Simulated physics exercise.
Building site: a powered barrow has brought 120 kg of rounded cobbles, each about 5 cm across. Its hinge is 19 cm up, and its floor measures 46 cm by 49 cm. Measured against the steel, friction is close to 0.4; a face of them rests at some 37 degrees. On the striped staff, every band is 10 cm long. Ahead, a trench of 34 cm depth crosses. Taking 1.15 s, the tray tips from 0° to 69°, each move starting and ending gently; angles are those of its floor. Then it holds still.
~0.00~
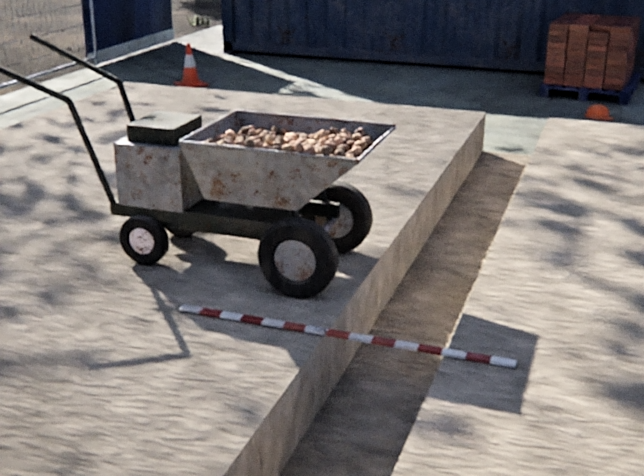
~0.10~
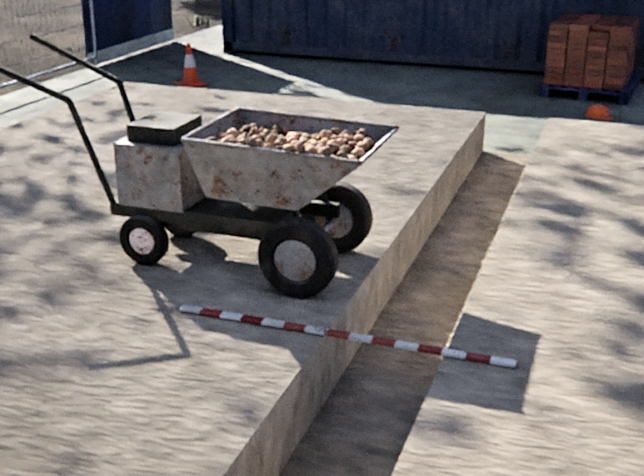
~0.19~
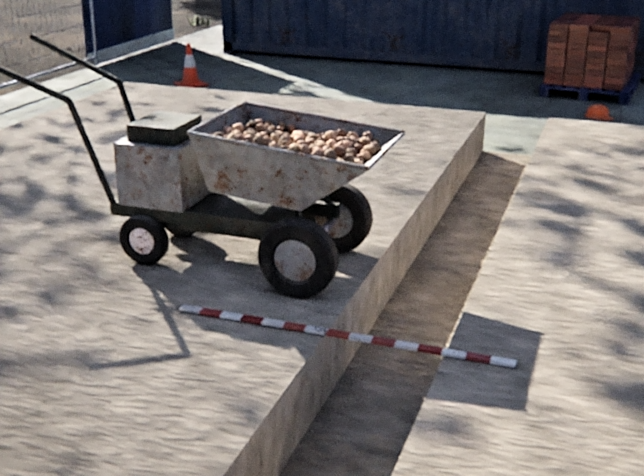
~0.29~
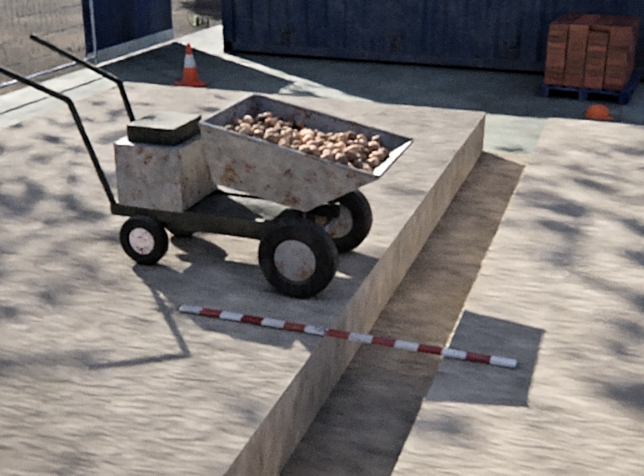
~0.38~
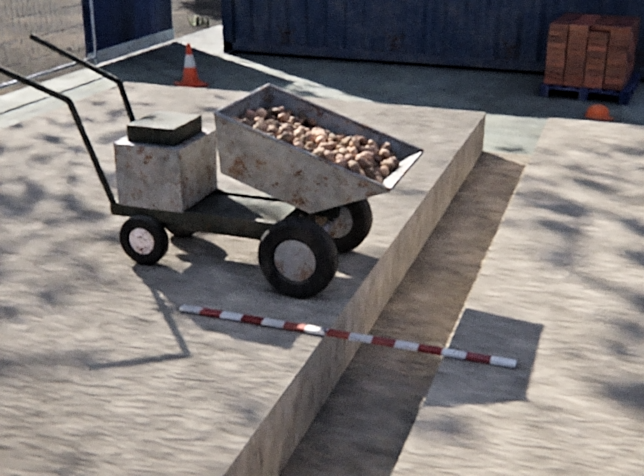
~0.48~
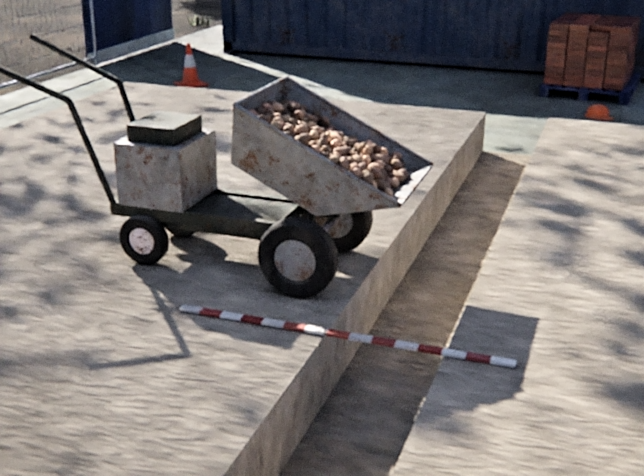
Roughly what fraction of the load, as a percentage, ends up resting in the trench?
Roughly 66 per cent of the load.
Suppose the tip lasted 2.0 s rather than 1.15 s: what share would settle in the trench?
It would be near 70 percent.
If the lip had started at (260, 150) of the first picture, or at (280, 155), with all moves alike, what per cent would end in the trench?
First place: Near 80%; second place: Near 100%.
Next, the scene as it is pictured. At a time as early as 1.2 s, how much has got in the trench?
30 per cent, give or take.
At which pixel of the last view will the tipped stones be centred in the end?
Somewhere near pixel (452, 337).
After 0.9 s the floor is at 58°; 100 % in the tray; the foremost stones are at (436, 243).
After 1.2 s the floor is at 69°; 53 % in the tray, 30 % in the trench, 16 % past the trench; the foremost stones are at (525, 309).
After 1.6 s the floor is at 69°; 12 % in the tray, 54 % in the trench, 34 % past the trench; the foremost stones are at (637, 318).
After 3.5 s the floor is at 69°; 0 % in the tray, 66 % in the trench, 34 % past the trench; the foremost stones are past the picture's edge.
